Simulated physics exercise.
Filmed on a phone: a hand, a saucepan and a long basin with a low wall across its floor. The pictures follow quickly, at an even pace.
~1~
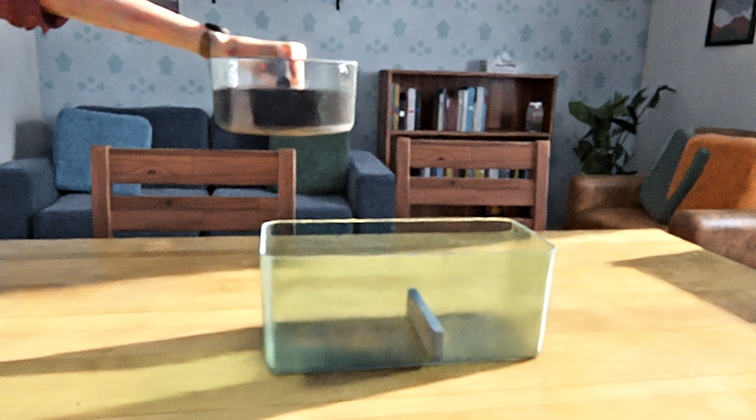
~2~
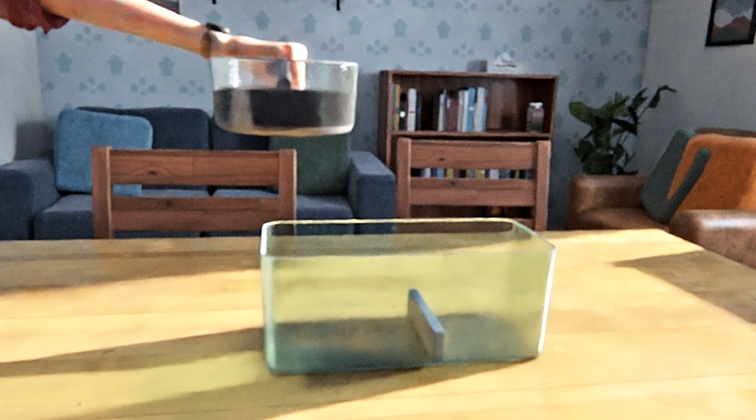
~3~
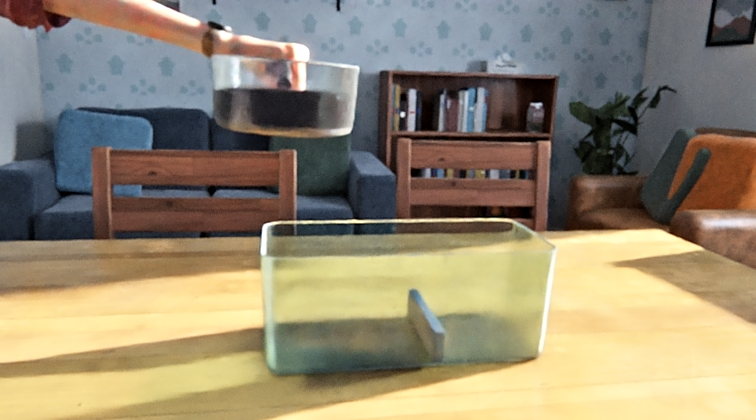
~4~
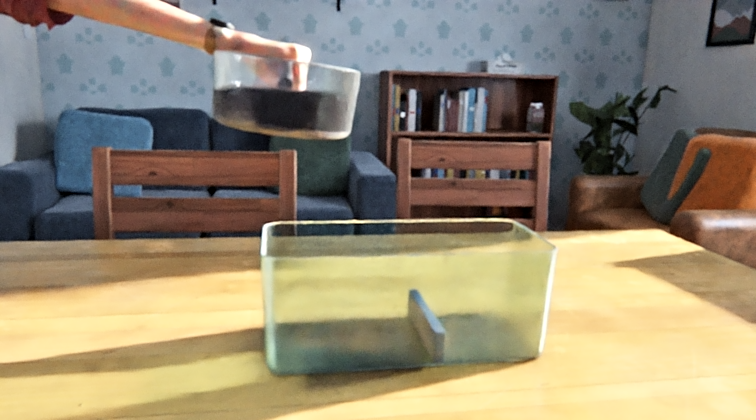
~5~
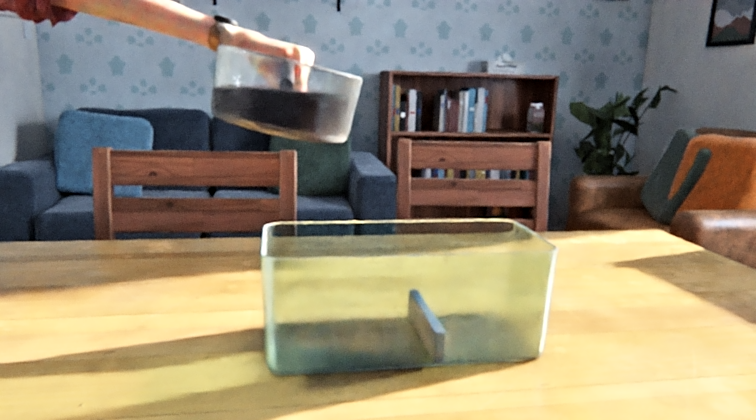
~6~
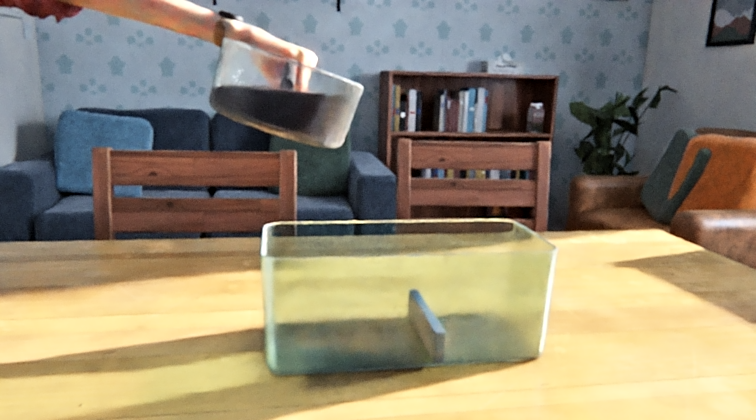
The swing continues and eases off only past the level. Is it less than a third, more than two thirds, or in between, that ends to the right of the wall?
It comes to less than a third.
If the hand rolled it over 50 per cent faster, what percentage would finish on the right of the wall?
Close to 15 per cent.
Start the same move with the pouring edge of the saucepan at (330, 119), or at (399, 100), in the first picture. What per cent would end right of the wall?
In turn 15 and 50 in a hundred.
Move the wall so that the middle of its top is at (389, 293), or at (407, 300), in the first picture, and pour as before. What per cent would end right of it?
In turn 50 and 25 in a hundred.
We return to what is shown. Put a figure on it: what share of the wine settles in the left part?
Close to 85 per cent.
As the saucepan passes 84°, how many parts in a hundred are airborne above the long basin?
It comes to 50 per cent or so.
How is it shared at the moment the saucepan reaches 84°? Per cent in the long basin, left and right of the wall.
Left about 15, right about 0.
A moment on, the saucepan is tipped on its side and 39 per cent is still to pour, 13 is left of the wall and 0 right of it.
Next, the saucepan is tipped right over and 4 per cent is still to pour, 81 is left of the wall and 5 right of it.
Then the saucepan is tipped right over and 0 per cent is still to pour, 88 is left of the wall and 10 right of it.
Later the saucepan is tipped right over and 0 per cent is still to pour, 87 is left of the wall and 12 right of it.
Finally, 87 per cent lies left of the wall, 12 right of it and 2 outside.
